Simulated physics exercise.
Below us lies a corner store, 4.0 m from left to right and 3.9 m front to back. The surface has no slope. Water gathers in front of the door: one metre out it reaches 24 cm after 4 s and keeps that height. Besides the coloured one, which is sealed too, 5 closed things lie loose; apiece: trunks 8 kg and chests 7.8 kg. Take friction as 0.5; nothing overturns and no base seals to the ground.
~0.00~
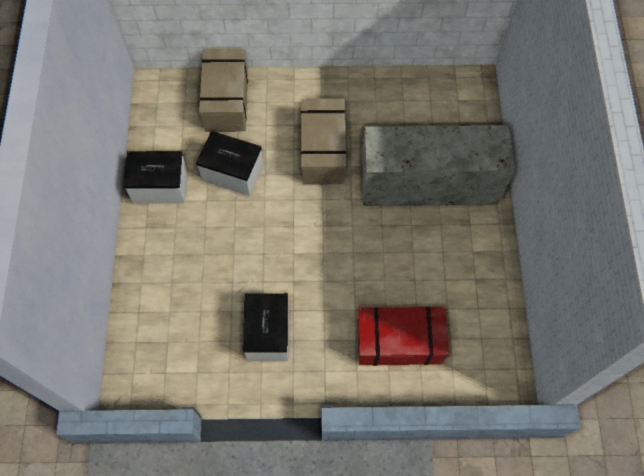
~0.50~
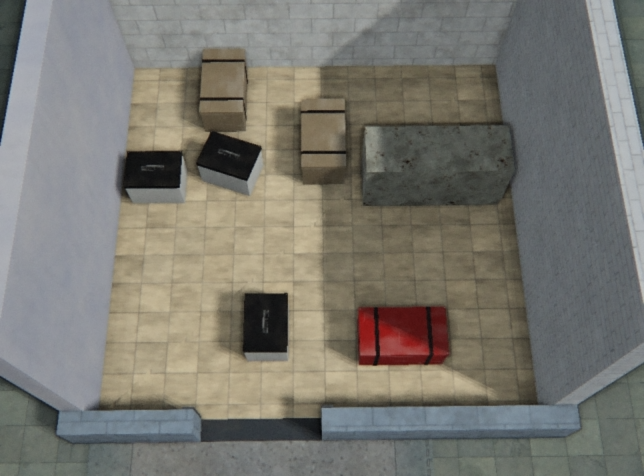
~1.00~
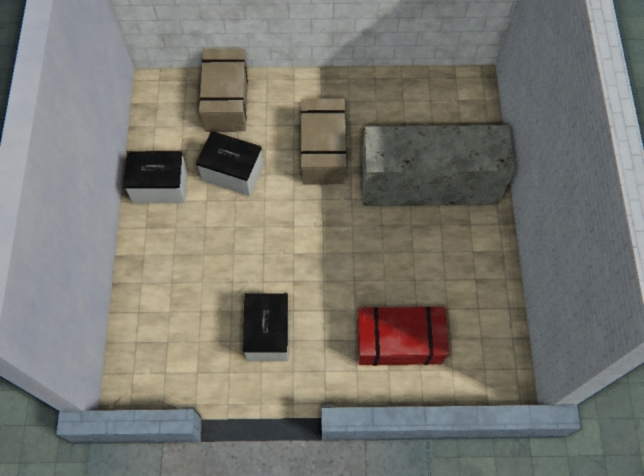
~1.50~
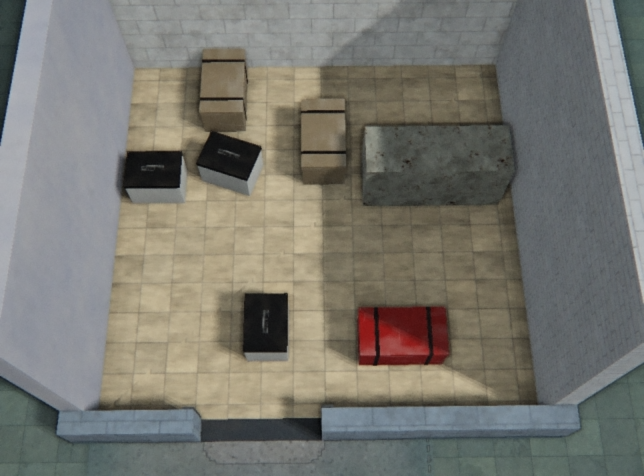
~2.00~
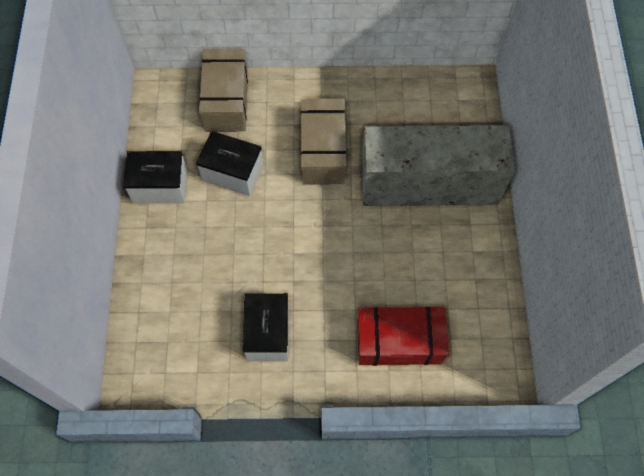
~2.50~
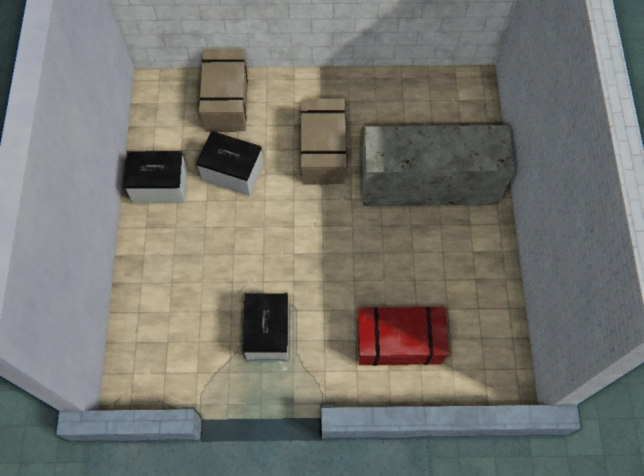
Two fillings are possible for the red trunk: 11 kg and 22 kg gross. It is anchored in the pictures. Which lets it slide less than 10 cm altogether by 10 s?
For it, only the higher weight holds it.
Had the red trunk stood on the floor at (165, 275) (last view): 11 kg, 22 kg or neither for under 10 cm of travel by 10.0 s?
Neither holds.
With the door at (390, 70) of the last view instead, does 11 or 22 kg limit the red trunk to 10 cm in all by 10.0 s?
In that case neither load is enough.
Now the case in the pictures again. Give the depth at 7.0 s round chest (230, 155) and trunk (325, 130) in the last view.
About 7 and 8 cm.
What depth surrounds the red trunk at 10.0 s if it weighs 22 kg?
About 4 cm.
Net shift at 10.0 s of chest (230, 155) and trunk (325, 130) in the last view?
In turn: 140 cm, 120 cm.
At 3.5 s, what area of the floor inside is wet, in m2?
About 3.0 m2.
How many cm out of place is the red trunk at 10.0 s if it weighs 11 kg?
Roughly 40 cm.
After 3.5 s the red trunk would be 0 cm from its start with 11 kg and 0 cm from its start with 22 kg; 1 cm of water round it then.
After 4.5 s the red trunk would be 0 cm from its start with 11 kg and 0 cm from its start with 22 kg; 2 cm of water round it then.
After 7.0 s the red trunk would be 0 cm from its start with 11 kg and 0 cm from its start with 22 kg; 2 cm of water round it then.
After 10.0 s the red trunk would be 45 cm from its start with 11 kg and 0 cm from its start with 22 kg; 4 cm of water round it then.
